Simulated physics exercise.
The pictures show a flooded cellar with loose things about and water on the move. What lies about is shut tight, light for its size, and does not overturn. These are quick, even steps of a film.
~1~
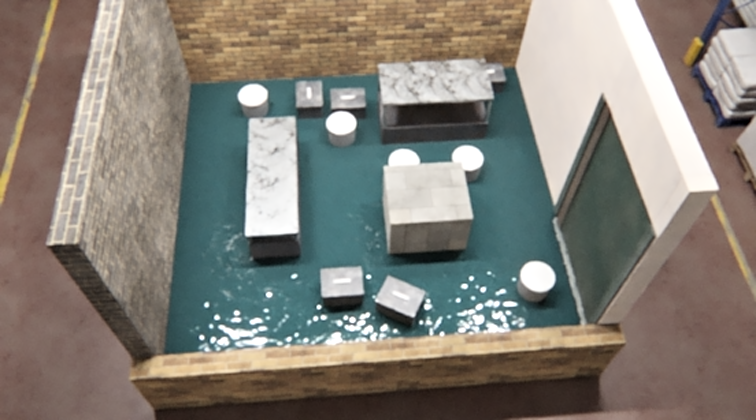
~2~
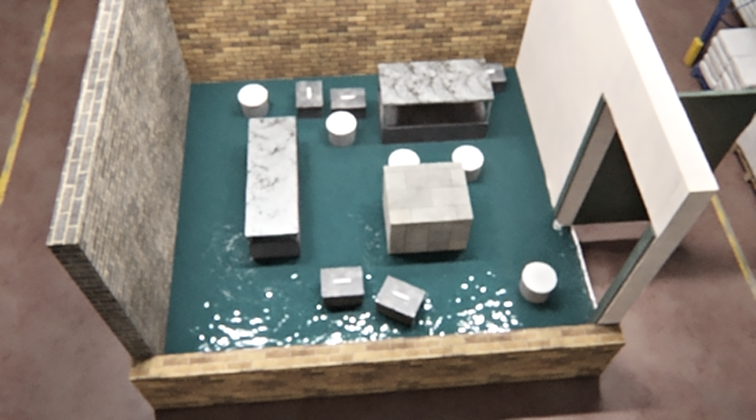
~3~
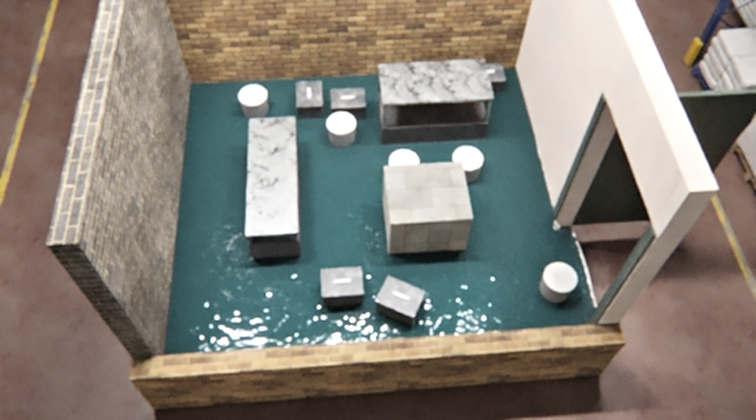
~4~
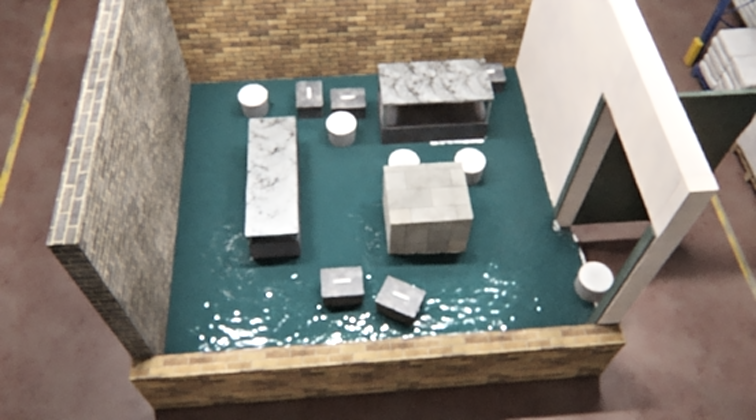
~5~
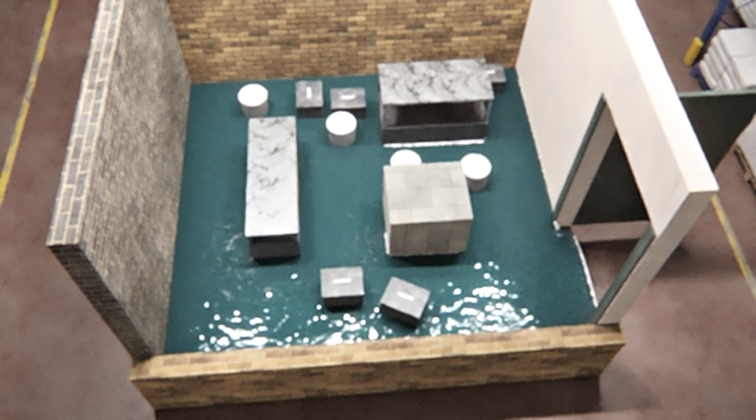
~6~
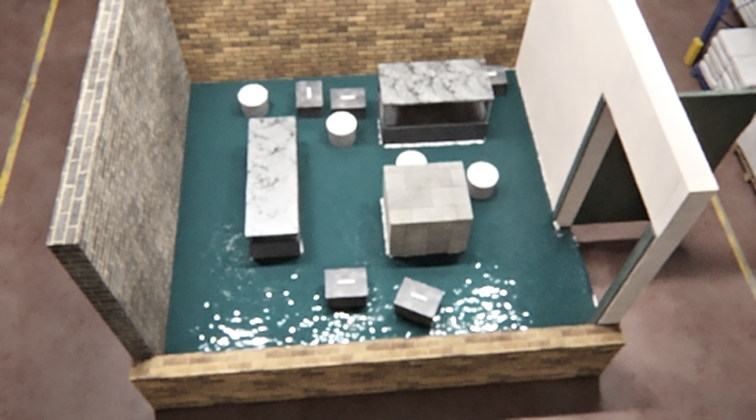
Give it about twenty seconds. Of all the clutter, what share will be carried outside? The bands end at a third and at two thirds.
It is two thirds or more.
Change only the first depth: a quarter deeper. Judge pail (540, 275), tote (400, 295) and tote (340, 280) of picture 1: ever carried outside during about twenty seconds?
As listed: Gone, washed out, out.
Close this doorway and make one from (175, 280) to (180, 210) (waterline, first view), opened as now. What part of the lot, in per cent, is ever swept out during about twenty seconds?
Close to 60 %.
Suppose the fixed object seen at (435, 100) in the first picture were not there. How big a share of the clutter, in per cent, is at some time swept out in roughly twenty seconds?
Near 70 in a hundred.
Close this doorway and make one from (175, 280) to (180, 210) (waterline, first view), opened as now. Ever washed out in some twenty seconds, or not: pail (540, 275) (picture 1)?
Answer: Still in.
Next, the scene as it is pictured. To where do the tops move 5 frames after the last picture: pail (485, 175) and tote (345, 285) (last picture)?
Around (532, 240) and (427, 292).
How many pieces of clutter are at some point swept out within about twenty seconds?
I count 7.
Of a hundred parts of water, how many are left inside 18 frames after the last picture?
Roughly 62 per cent.
A moment on, 1 of 10 are out; 9 afloat.
Next, 5 of 10 are out; 5 afloat.
Later, 7 of 10 are out; 3 afloat.
In the end, 7 of 10 are out; 3 afloat.
